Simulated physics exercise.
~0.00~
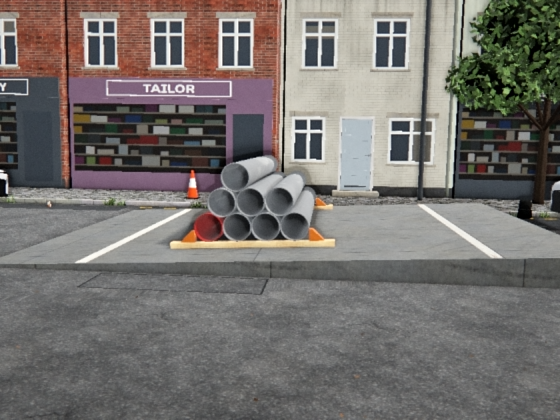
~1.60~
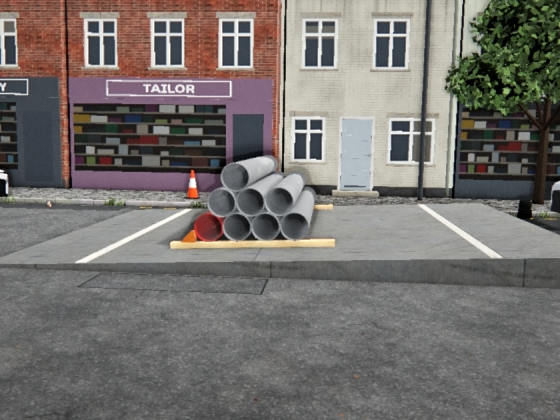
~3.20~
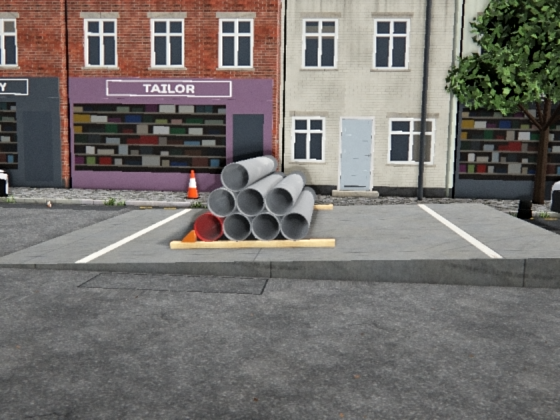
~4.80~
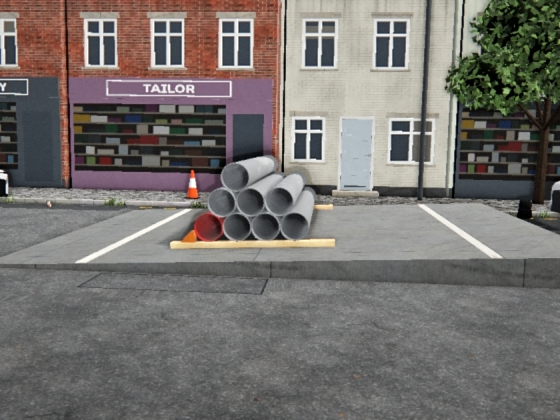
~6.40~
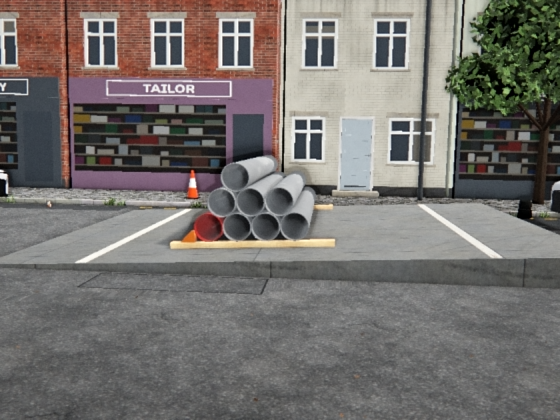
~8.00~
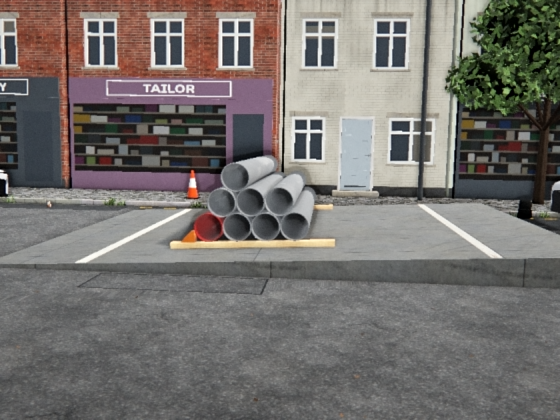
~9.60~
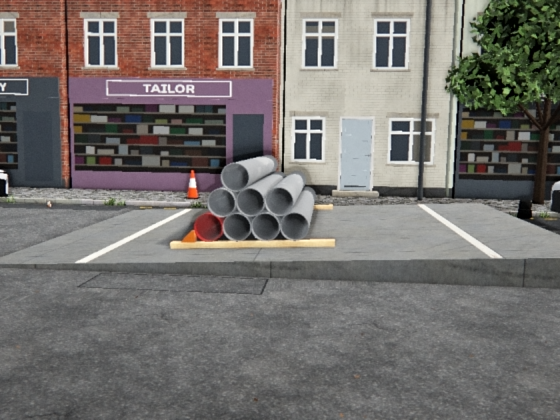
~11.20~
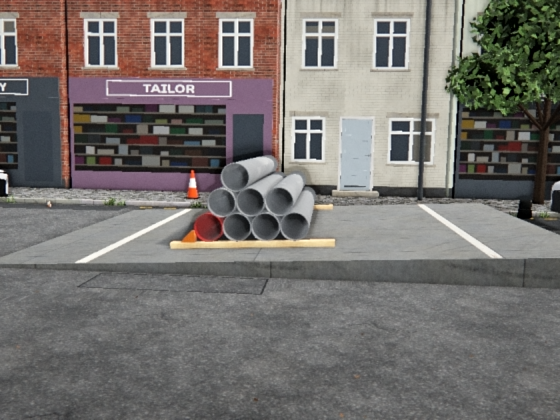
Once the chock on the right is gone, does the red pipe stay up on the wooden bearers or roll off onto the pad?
The red pipe stays on the bearers, still at the bottom left of the stack.
A row of brick and pale plastered buildings, with a purple tailor's shop on the left, stands behind a raised concrete pad seen from the front across a dark road. On the pad, between two white lines, eight pipes are stacked end-on on wooden bearers, all grey except a red one at the bottom left. Orange chocks hold the stack at both sides, and a traffic cone stands behind. The right chock is suddenly gone, while the left one remains. The pipes do not visibly shift, and the stack ends still piled on the bearers, the red pipe in its corner.
